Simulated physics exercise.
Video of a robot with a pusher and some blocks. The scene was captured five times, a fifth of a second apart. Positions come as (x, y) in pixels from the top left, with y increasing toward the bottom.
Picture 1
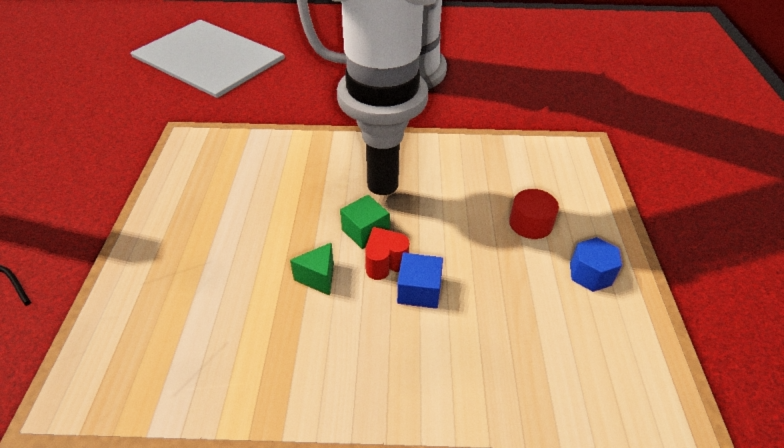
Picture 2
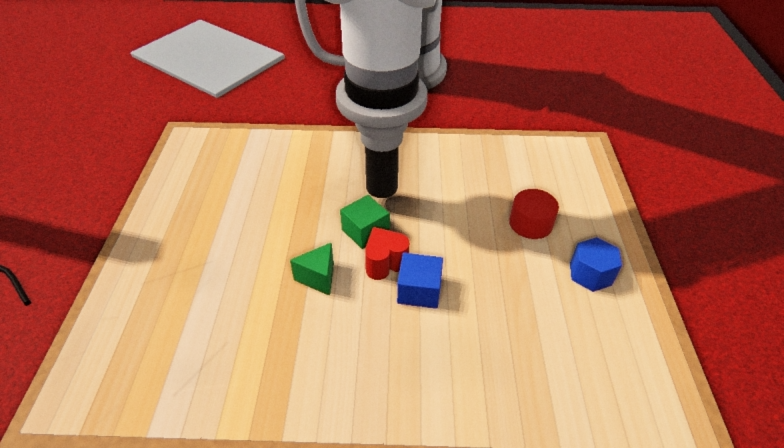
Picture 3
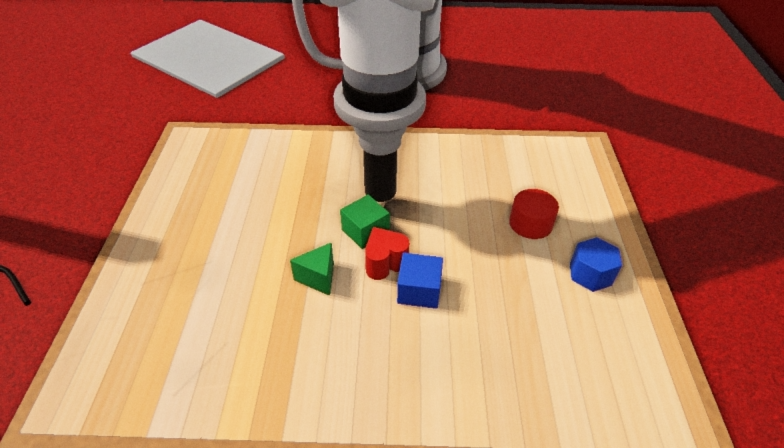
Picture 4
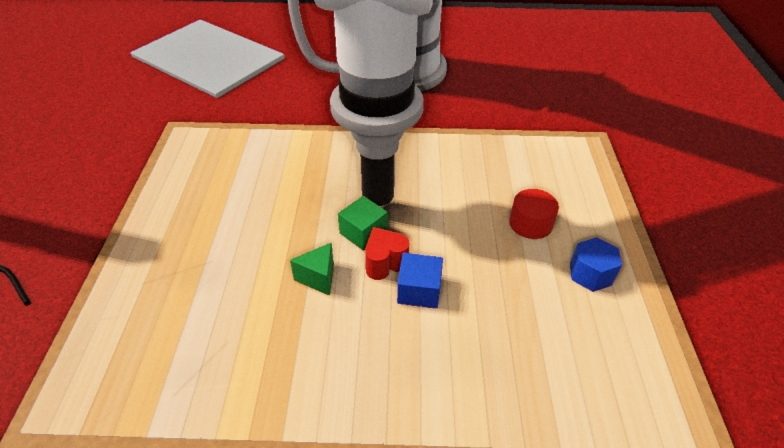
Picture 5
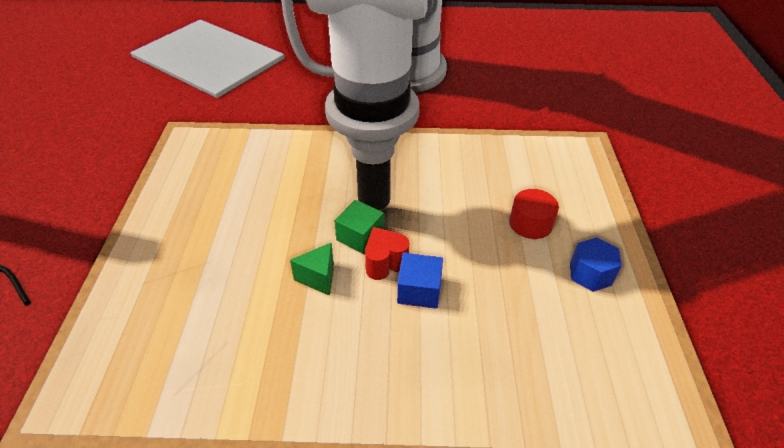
On a wooden board over a red surface, a robot arm's black tip crept toward the viewer and slightly left, then nudged the green square block a little left while the other blocks stayed put.
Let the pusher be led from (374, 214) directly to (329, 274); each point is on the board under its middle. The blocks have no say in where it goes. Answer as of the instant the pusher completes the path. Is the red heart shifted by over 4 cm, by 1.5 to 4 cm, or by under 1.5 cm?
Ends under 1.5 cm away.
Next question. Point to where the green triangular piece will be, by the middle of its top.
Located at (286, 296).
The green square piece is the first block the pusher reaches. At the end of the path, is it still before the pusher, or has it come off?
My answer is that the green square piece is still ahead.
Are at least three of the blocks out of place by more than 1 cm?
The answer is no.
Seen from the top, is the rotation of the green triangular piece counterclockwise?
Short answer: No.
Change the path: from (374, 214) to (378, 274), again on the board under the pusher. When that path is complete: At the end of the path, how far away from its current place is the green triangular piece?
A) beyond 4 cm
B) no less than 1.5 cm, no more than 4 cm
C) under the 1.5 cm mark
My answer is option C.
The first path, step by step. One third of the way, pusher (359, 219); green triangular piece (311, 264); green square piece (346, 237), turned 10° anticlockwise.
Two thirds of the way, pusher (344, 240); green triangular piece (293, 284), turned 35° clockwise; green square piece (334, 260), turned 25° anticlockwise.
At the end, pusher (327, 261); green triangular piece (286, 296), turned 95° clockwise; green square piece (325, 284), turned 40° anticlockwise; red heart unmoved.
